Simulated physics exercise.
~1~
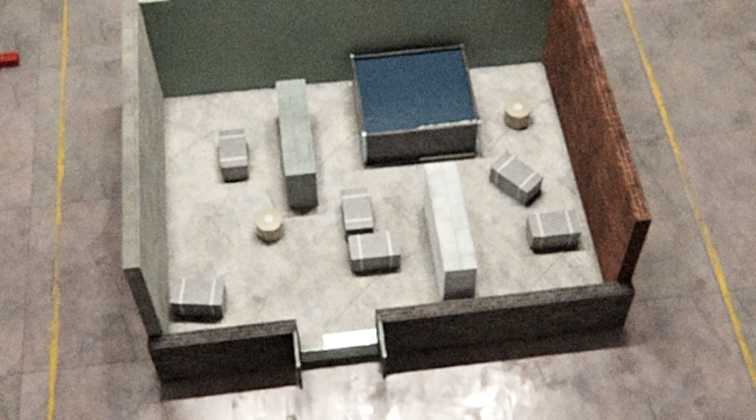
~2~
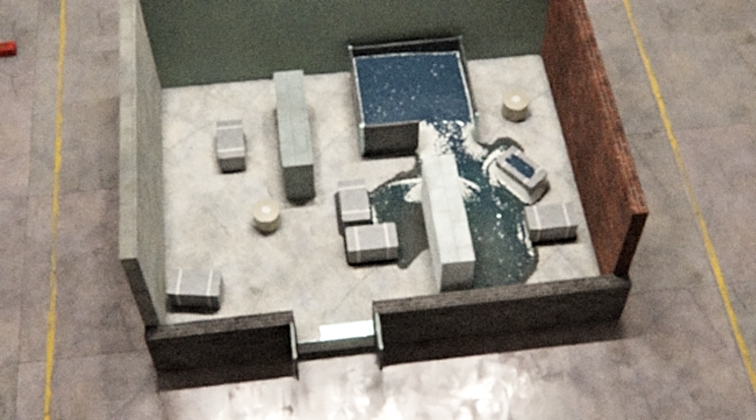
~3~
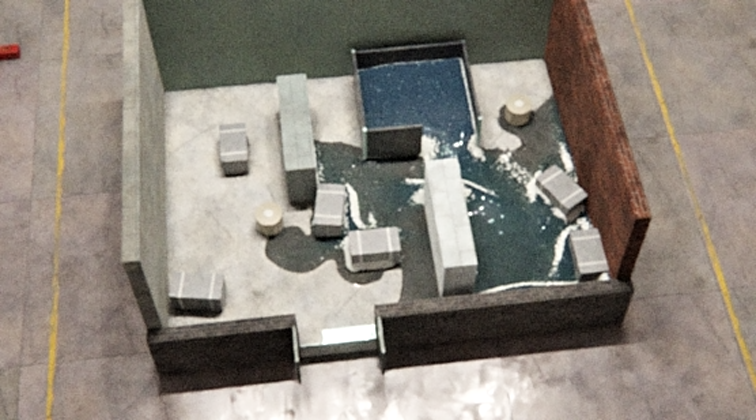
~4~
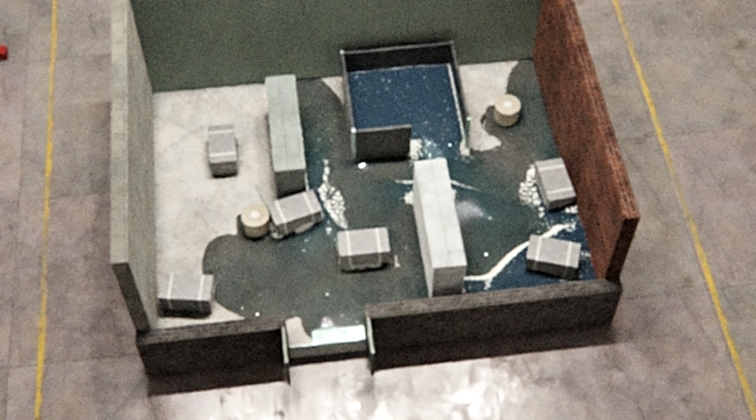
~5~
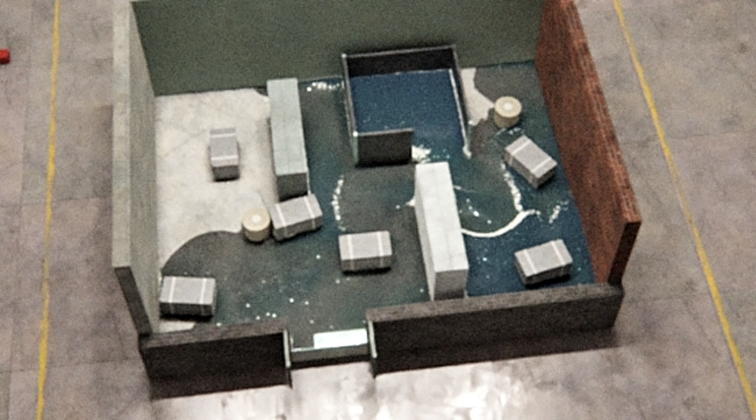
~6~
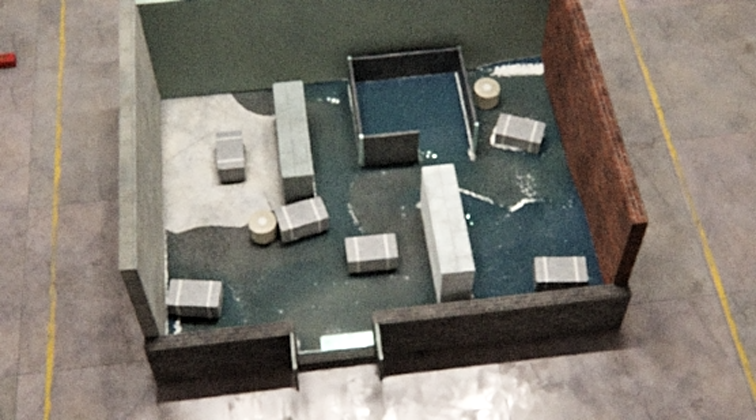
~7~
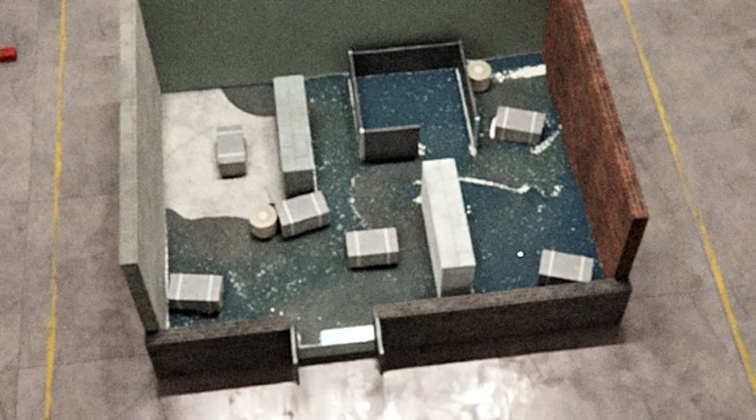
Walled warehouse bay flooding as a tank bursts open, water spreading and shifting several grey trunks, leaving one pale corner dry.
